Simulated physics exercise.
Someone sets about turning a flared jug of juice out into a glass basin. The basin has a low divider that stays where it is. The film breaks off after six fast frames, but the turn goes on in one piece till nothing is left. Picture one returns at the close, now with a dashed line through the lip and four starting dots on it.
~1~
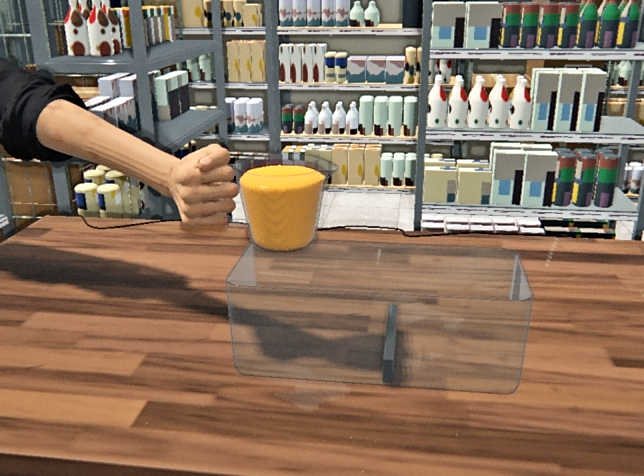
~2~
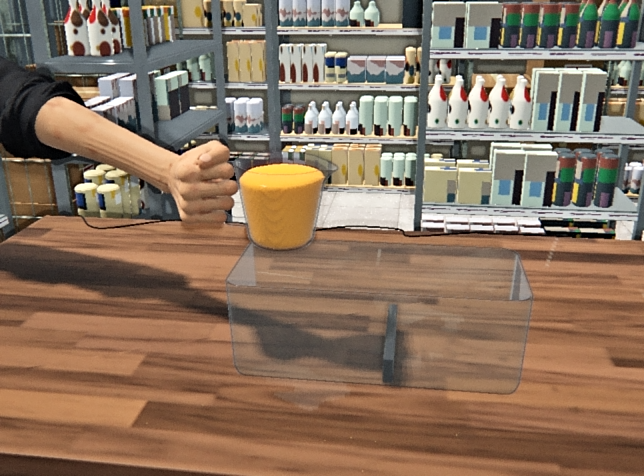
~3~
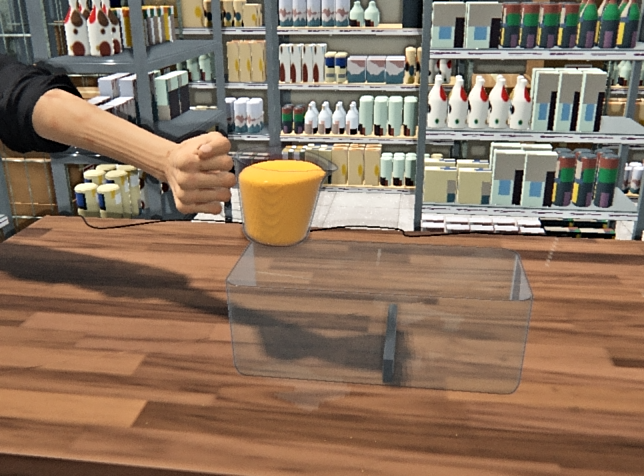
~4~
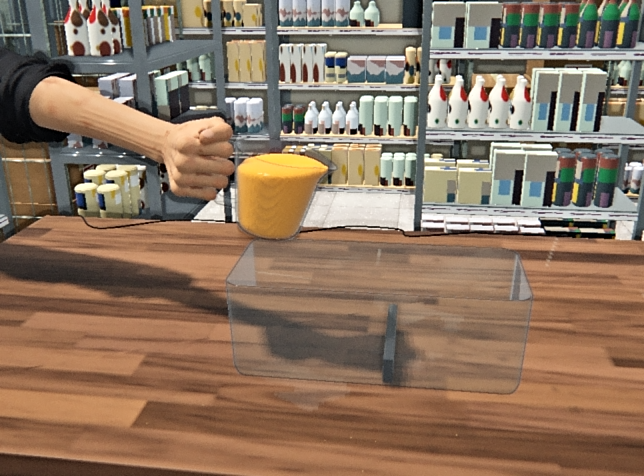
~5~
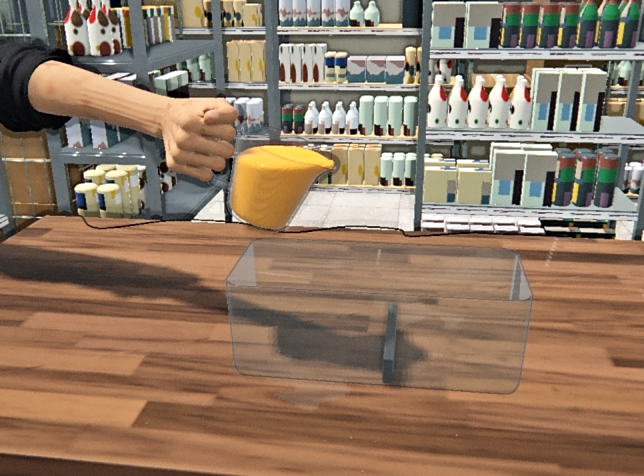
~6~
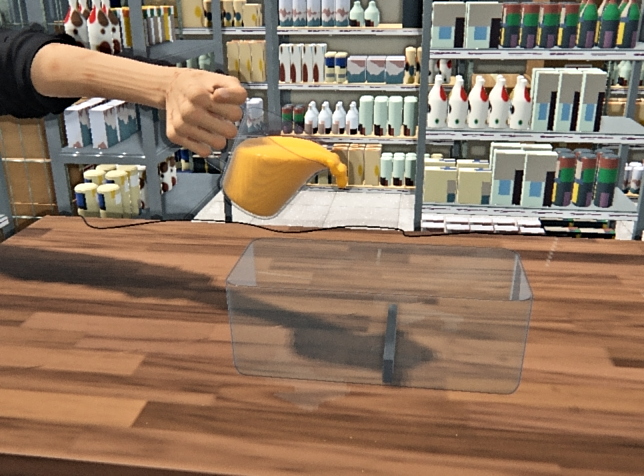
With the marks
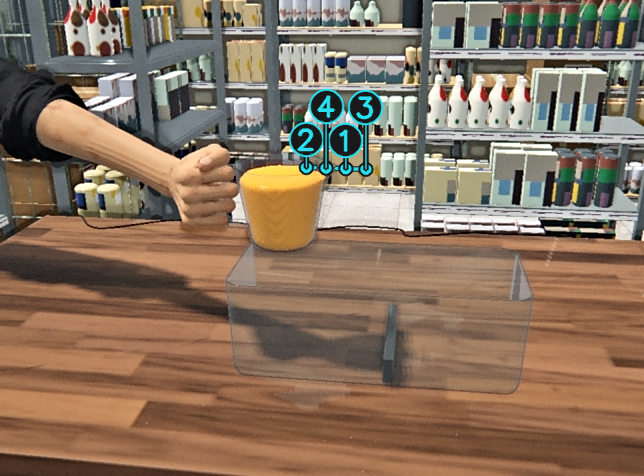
A clear, flared jug of orange-yellow juice is held at the upper left by a dark-sleeved arm with a closed fist, above a rectangular see-through basin on a wood-grained counter. The view is fixed, facing stocked store shelves of bottles and boxes behind. The jug starts upright, then tilts gradually rightward as the hand rises slightly, and juice slips over its lip, curling downward.
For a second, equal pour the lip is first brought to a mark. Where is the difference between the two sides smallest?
Use spot 2.
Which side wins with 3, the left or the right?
More ends on the right.
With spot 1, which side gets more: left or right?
The right one.
On the marked copy, 1 at (345, 168); 2 at (306, 167); 3 at (365, 169); 4 at (326, 168).
If 1 is chosen, about 8 % ends left of the wall and 90 % right of it.
If 2 is chosen, about 56 % ends left of the wall and 43 % right of it.
If 3 is chosen, about 5 % ends left of the wall and 93 % right of it.
If 4 is chosen, about 16 % ends left of the wall and 82 % right of it.
